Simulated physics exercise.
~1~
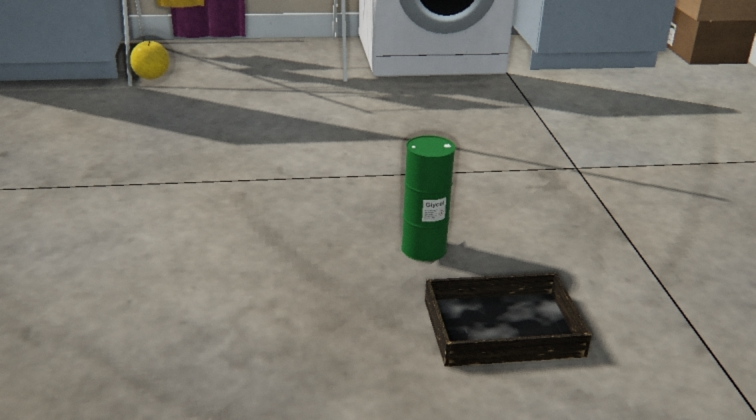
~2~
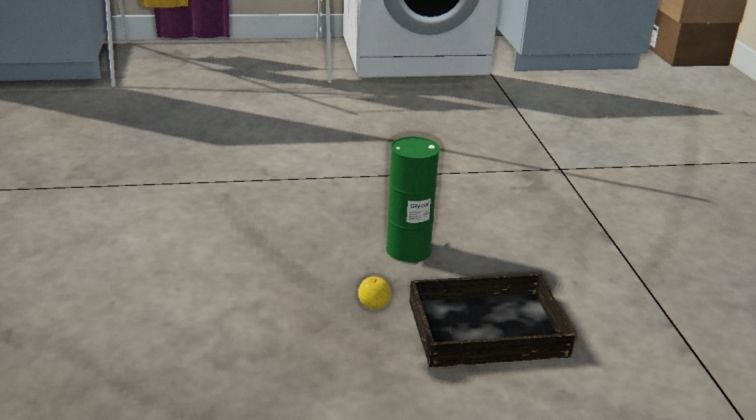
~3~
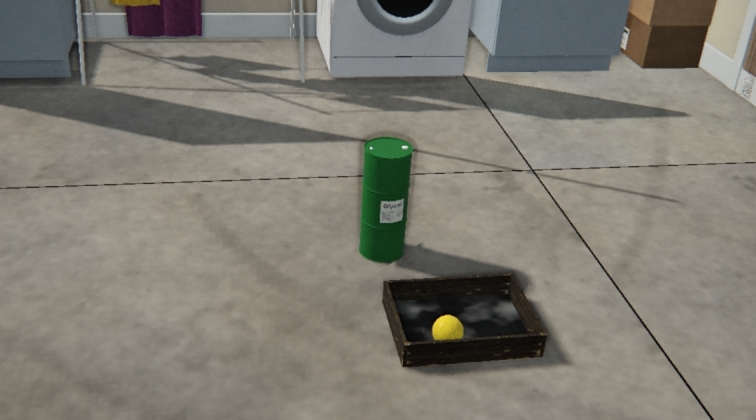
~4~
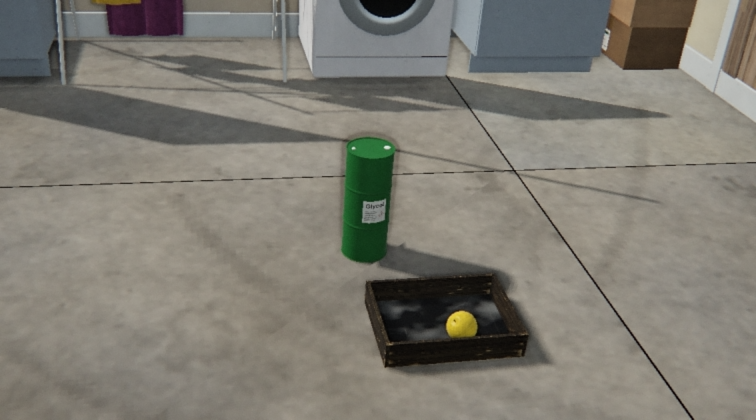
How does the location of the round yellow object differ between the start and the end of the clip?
At the start it is at the upper left, in front of the cabinets and well away from the box. At the end it is inside the dark box, to the lower right of the green canister.
In the video, a round yellow object travels from the upper left past a standing green canister toward an empty dark box on a concrete floor, as the view pans slightly right. It enters the box, shifts a little to the right and ends inside, while the canister stays in place.
